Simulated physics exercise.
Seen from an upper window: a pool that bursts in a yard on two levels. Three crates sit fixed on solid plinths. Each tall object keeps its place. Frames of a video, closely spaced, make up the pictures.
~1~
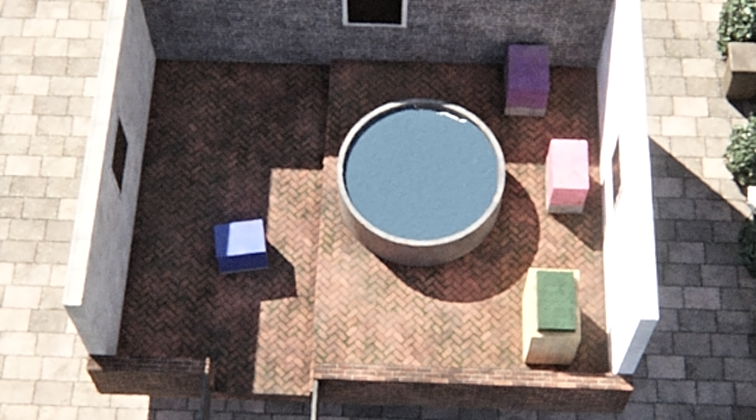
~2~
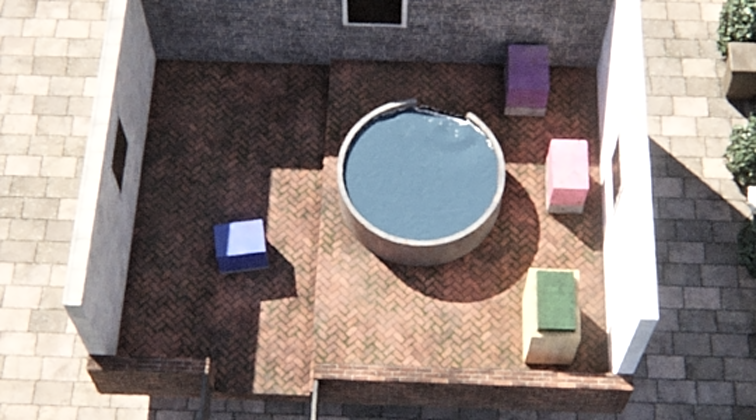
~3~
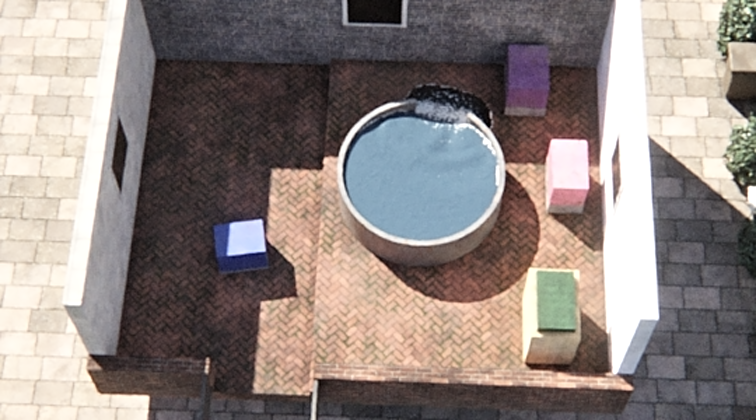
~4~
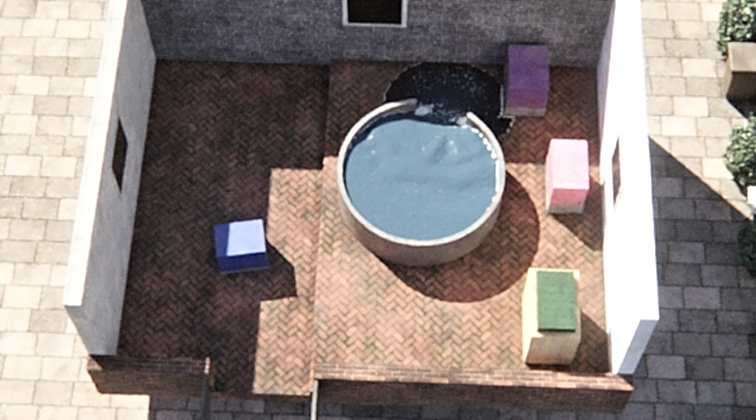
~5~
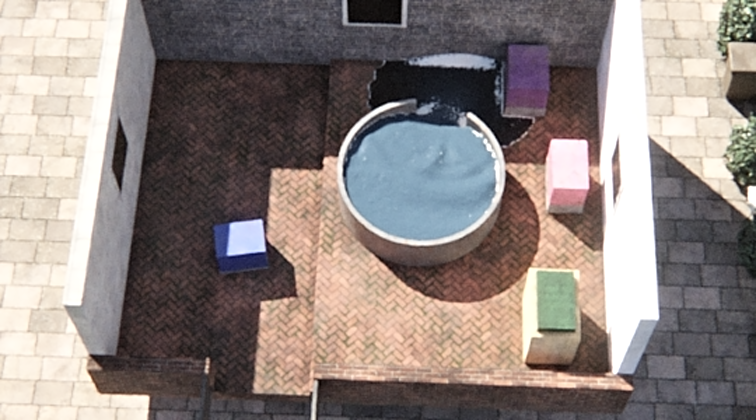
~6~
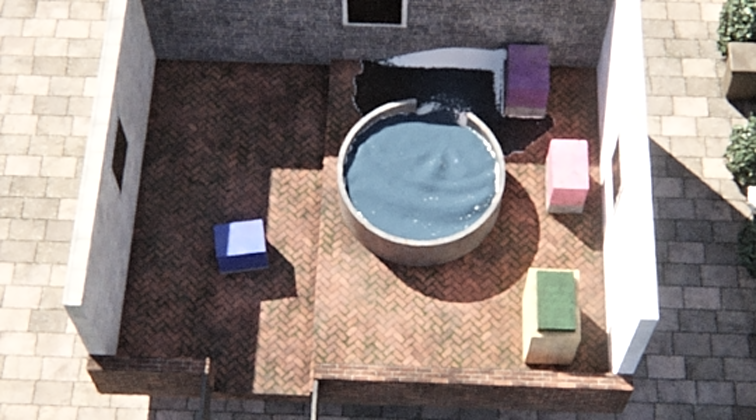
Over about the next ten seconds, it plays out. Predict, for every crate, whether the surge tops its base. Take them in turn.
In order: The blue crate is hit; the pink crate is spared; the purple crate is hit.
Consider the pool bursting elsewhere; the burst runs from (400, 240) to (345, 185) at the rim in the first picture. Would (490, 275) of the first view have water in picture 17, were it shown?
Short version: Spared.
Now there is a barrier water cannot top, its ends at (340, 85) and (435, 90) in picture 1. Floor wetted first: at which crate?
First to be reached: The purple one.
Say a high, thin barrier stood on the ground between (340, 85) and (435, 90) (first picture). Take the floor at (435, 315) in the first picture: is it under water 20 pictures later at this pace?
My call: Spared.
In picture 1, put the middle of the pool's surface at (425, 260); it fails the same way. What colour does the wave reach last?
Answer: The blue one.
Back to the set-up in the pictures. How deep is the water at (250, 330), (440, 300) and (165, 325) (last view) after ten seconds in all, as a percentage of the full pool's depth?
Readings in order: Around 12, 4 and 18 %.
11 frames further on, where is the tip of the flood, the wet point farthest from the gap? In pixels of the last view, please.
Somewhere around (199, 67).
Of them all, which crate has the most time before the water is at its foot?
I'd name the crate marked blue.
A moment on, water covers 10 % of the floor; the blue crate not reached, the pink crate not reached, the purple crate water round its plinth.
Next, water covers 25 % of the floor; the blue crate not reached, the pink crate water round its plinth, the purple crate water round its plinth.
Then, water covers 55 % of the floor; the blue crate water round its plinth, the pink crate water round its plinth, the purple crate water round its plinth.
Later, water covers 80 % of the floor; the blue crate water round its plinth, the pink crate water round its plinth, the purple crate water round its plinth.
In the end, water covers 100 % of the floor; the blue crate was topped, the pink crate stayed above the water, the purple crate was topped.
